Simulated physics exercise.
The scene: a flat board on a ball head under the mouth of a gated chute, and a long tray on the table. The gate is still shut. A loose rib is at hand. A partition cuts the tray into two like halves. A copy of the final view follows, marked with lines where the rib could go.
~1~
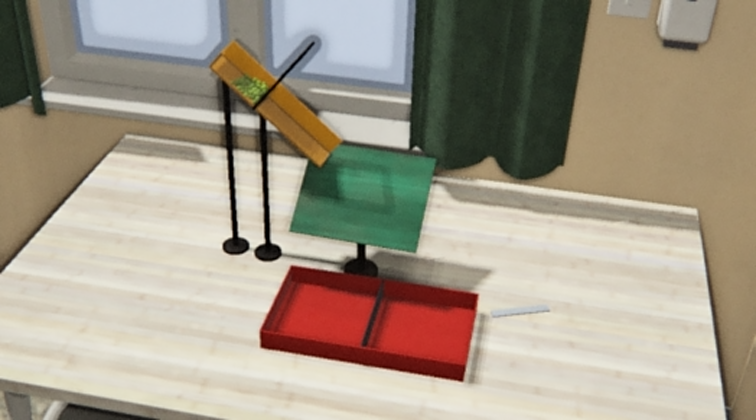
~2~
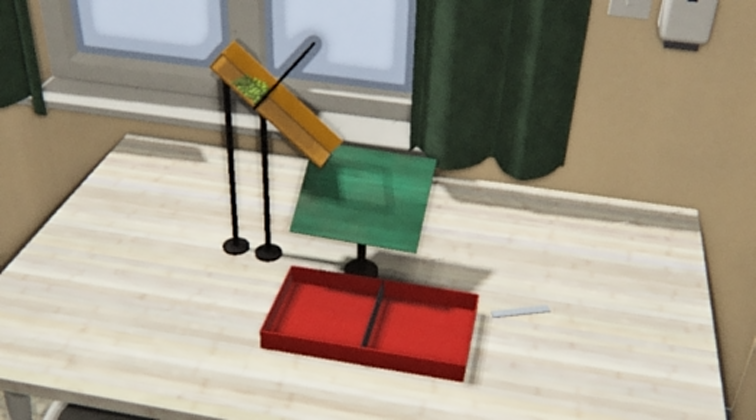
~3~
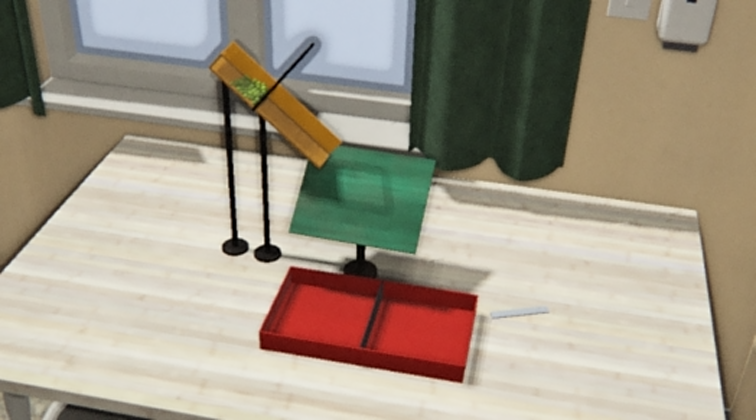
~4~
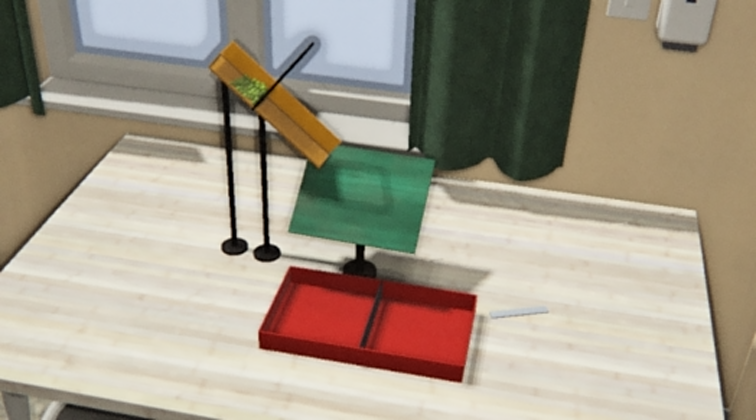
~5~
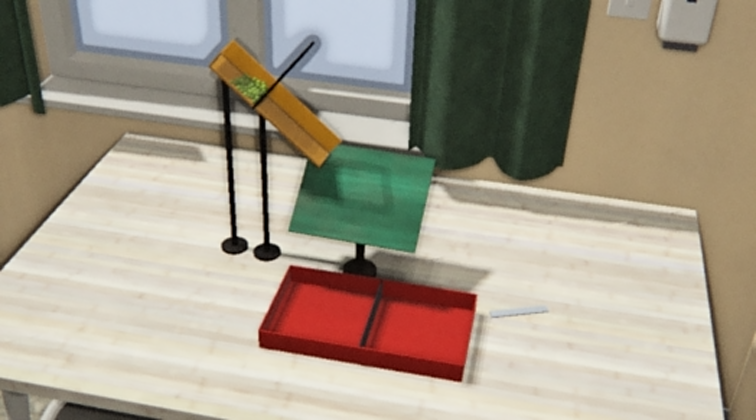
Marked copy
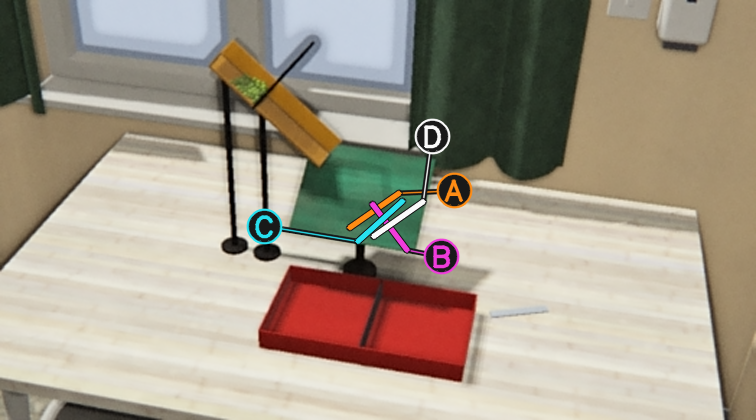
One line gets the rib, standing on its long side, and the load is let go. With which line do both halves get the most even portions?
The answer is line B.
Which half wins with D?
The left half.
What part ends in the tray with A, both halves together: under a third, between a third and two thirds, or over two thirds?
Line A gives over two thirds.
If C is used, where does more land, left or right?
The left half.
On the marked copy, line A from (399, 193) to (349, 227); line B from (372, 204) to (407, 250); line C from (402, 201) to (357, 241); line D from (423, 201) to (373, 236).
With A, of what is caught, nearly all in the left half, a small part in the right.
With B, of what is caught, about half in the left half, about half in the right.
With C, of what is caught, nearly all in the left half, a small part in the right.
With D, of what is caught, nearly all in the left half, a small part in the right.
